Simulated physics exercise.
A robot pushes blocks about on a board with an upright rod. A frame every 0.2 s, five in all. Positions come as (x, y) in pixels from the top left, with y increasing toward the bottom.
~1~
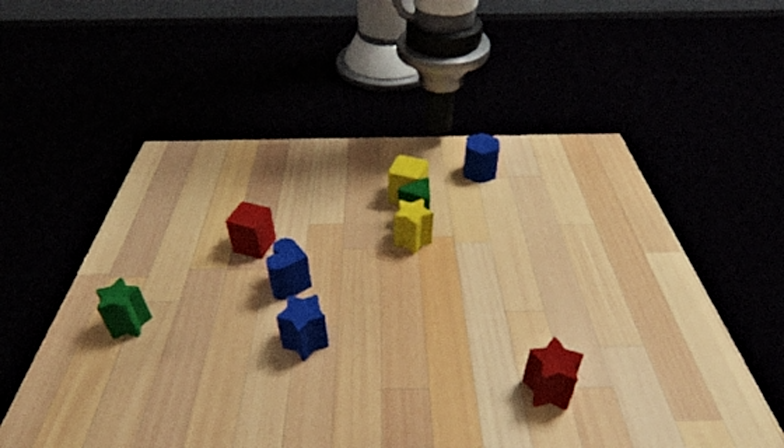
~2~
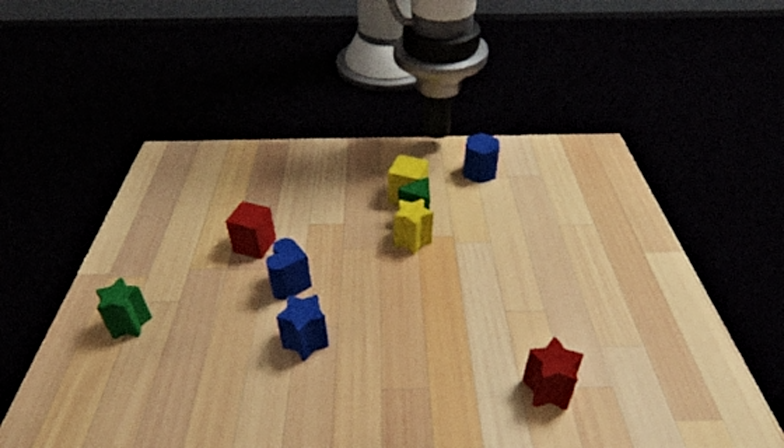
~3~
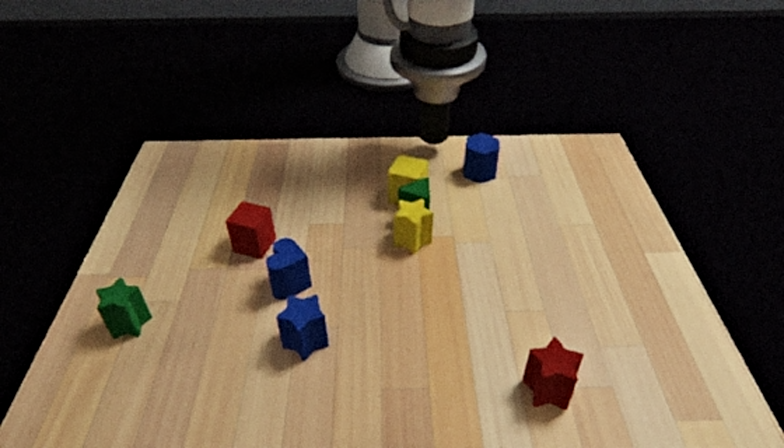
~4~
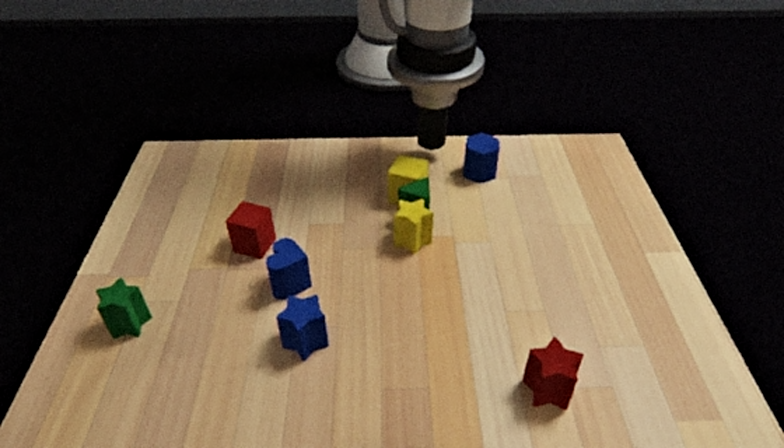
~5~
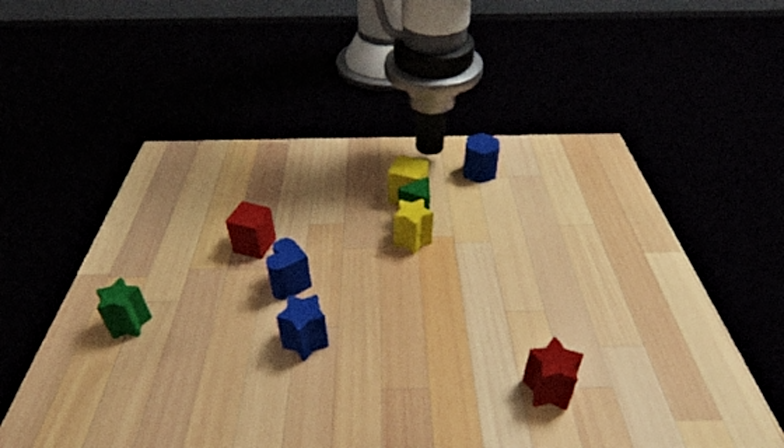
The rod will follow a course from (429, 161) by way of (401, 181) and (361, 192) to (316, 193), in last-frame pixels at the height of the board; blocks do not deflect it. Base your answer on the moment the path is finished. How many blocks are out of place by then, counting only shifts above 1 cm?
I count one.
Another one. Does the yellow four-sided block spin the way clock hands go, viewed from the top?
No, that is not what happens.
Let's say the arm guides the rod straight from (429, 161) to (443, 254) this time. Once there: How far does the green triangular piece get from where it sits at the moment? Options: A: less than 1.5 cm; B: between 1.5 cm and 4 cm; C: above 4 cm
Correct choice: C.
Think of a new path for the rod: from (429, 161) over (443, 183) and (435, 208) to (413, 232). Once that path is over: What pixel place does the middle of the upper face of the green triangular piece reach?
My best guess is (387, 208).
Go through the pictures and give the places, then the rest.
In the first frame, tip of the rod at (439, 126), middles of tops, yellow four-sided block at (408, 166), blue hexagonal block at (483, 143).
In the second frame, rod at (436, 132), nothing pushed.
In the third frame, rod at (434, 137), nothing pushed.
In the fourth frame, rod at (432, 142), nothing pushed.
In the fifth frame, rod at (429, 147), yellow four-sided block at (408, 166), blue hexagonal block at (483, 143).
What follows on the original path. One third of the way, rod at (401, 167); yellow four-sided block at (406, 170), turned 20° anticlockwise.
Two thirds of the way, rod at (359, 178); yellow four-sided block at (401, 174), turned 45° anticlockwise.
At the end, rod at (315, 179); yellow four-sided block at (401, 174), turned 45° anticlockwise; blue hexagonal block unmoved.
